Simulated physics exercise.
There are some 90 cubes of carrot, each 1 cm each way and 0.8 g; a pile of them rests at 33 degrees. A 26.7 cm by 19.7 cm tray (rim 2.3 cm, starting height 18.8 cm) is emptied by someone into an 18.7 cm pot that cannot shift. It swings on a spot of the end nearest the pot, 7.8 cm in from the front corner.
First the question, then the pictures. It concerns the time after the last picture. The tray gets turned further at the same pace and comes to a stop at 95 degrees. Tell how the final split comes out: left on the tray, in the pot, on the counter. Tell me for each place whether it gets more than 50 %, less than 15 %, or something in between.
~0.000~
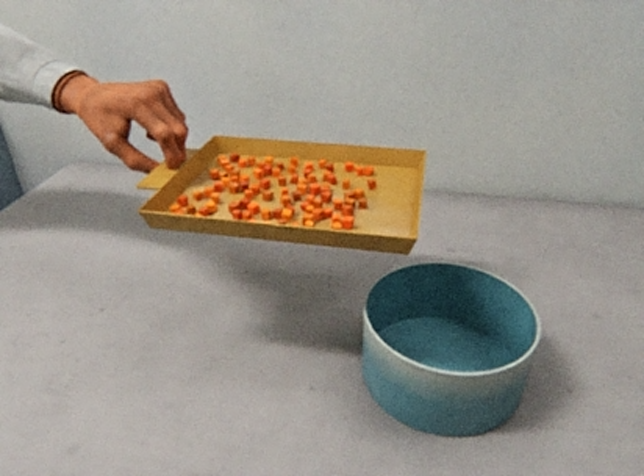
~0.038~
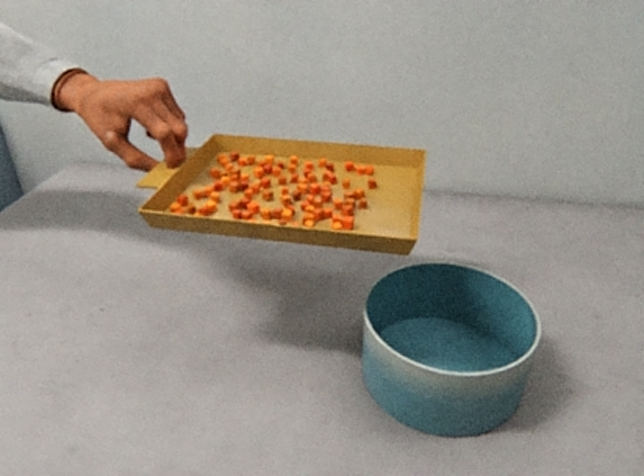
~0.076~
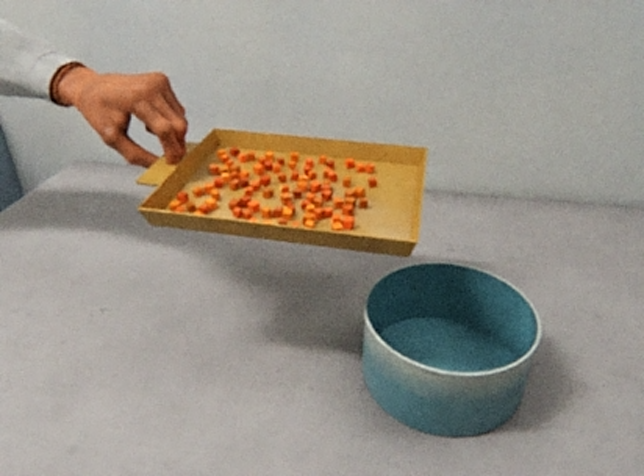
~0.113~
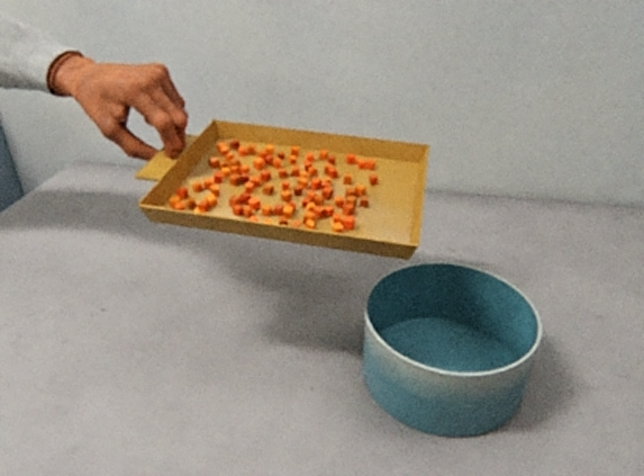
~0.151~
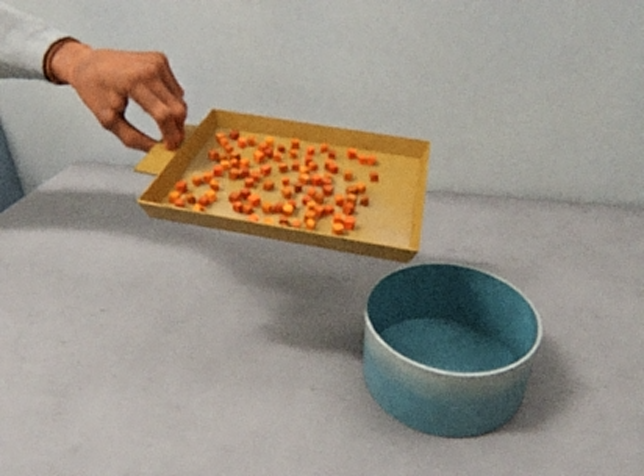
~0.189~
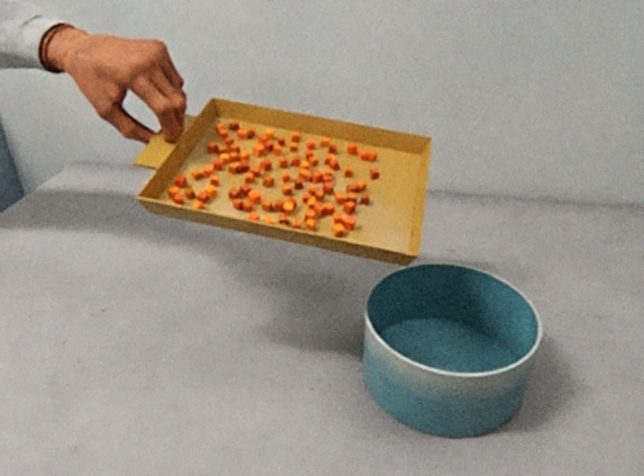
In the end tray: A meager amount. Pot: More than the rest combined. Counter: A reasonable amount.
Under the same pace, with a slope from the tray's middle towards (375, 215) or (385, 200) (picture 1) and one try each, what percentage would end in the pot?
I'd put it at roughly 95 per cent for the first tilt and roughly 55 per cent for the second.
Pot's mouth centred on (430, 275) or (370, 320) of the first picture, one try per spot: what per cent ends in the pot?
I'd say some 15 per cent for the first and some 95 per cent for the second.
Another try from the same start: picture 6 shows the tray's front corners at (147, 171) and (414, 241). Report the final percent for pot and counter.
That works out as pot 90 and counter 5.
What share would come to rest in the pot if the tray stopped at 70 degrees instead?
In that case it comes to about 45 in a hundred.
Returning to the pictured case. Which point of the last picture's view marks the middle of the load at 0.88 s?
Load centre est.: (378, 290) px.
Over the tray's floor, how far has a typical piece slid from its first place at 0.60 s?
I'd say close to 6 centimetres.
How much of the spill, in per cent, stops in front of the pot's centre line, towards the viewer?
Near 100 in a hundred.
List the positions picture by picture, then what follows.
The first frame shows tray tilt 0 degrees, front corners at (147, 208) and (410, 234); middle of the pieces at (285, 192); pot at (450, 310).
The second frame shows tray tilt 1 degrees, front corners at (147, 208) and (410, 235); middle of the pieces at (285, 191).
The third frame shows tray tilt 2 degrees, front corners at (147, 205) and (410, 237); middle of the pieces at (285, 189).
The fourth frame shows tray tilt 5 degrees, front corners at (147, 202) and (411, 240), lowest corner right front; middle of the pieces at (285, 186).
The fifth frame shows tray tilt 9 degrees, front corners at (146, 198) and (412, 245), lowest corner right front; middle of the pieces at (286, 181).
The sixth frame shows tray tilt 12 degrees, front corners at (146, 194) and (412, 249), lowest corner right front; middle of the pieces at (286, 177); pot at (451, 311). Its pace works out near 95 degrees a second.
Then, at 0.60 s, tilt 52 degrees; the tray holds 100 %, the pot 0 %.
After 0.88 s, tilt 79 degrees; the tray holds 55 %, the pot 30 %.
After 1.26 s, tilt 95 degrees; the tray holds 5 %, the pot 70 %.
At rest (2.3 s), tray 0 %, pot 75 %, counter 30 %.
